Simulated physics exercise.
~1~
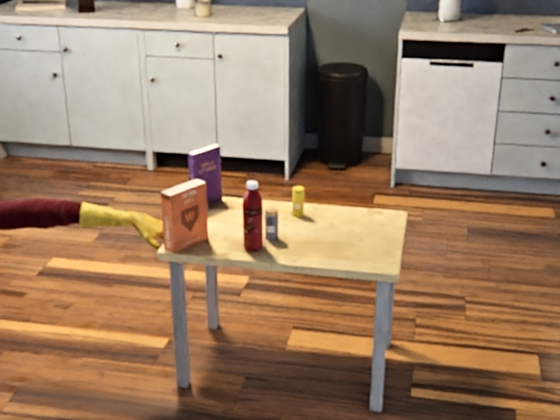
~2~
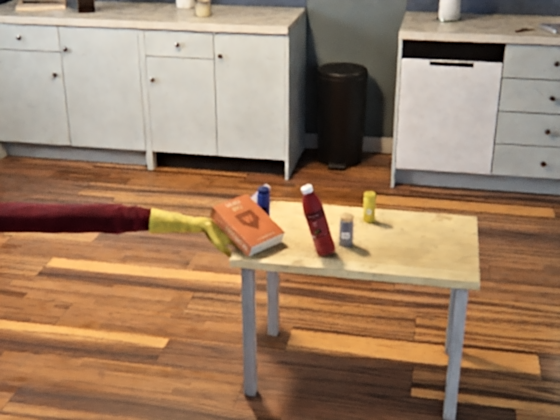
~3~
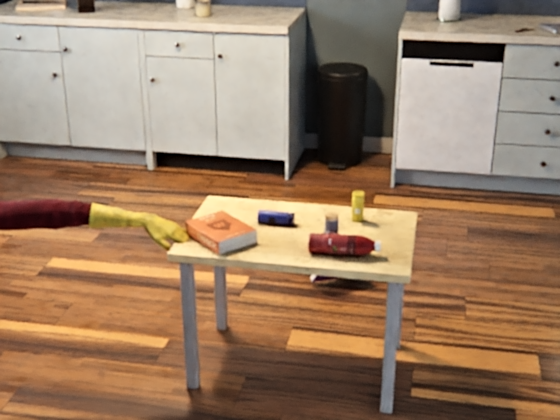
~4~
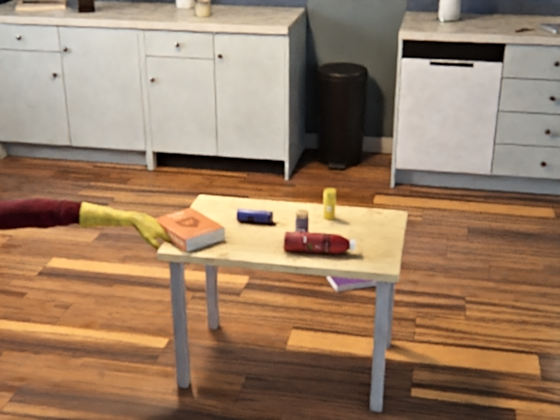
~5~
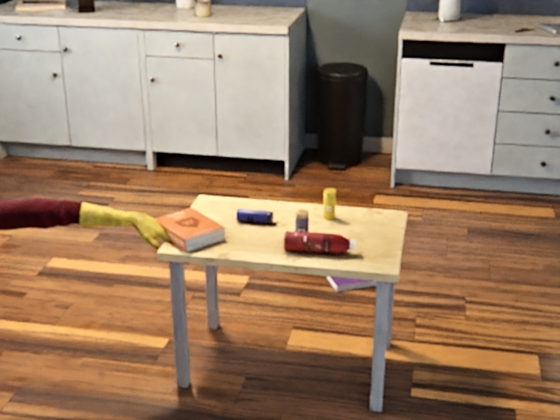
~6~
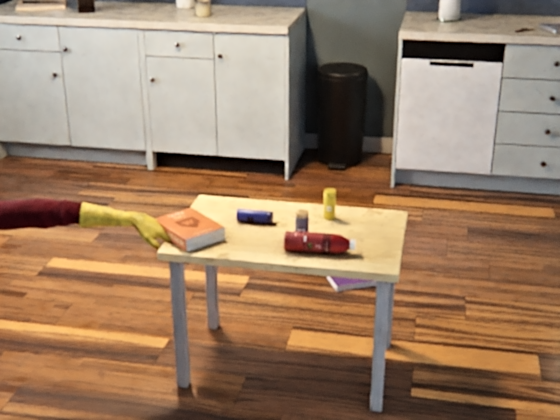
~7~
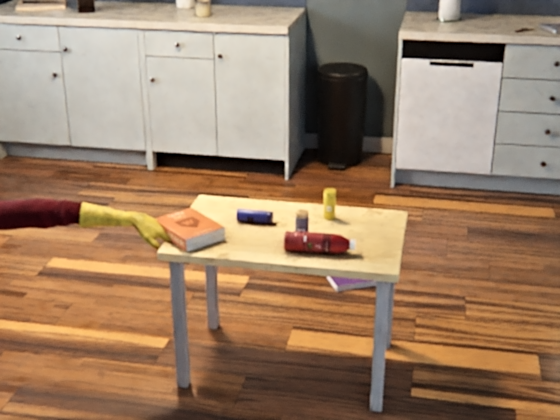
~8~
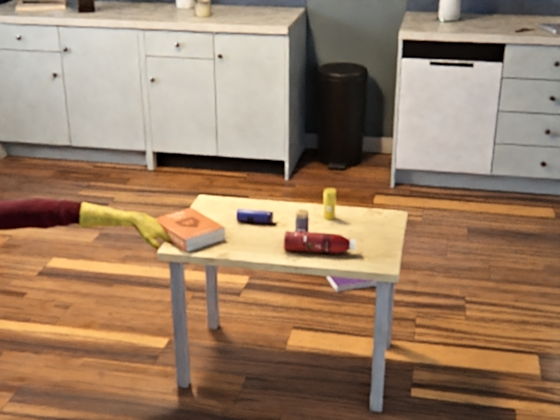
A yellow-gloved hand shoved a small table to the right and pulled it back, toppling the orange book, blue shaker and red bottle on top, while the purple book ended up on the floor and the grey and yellow shakers stayed upright.
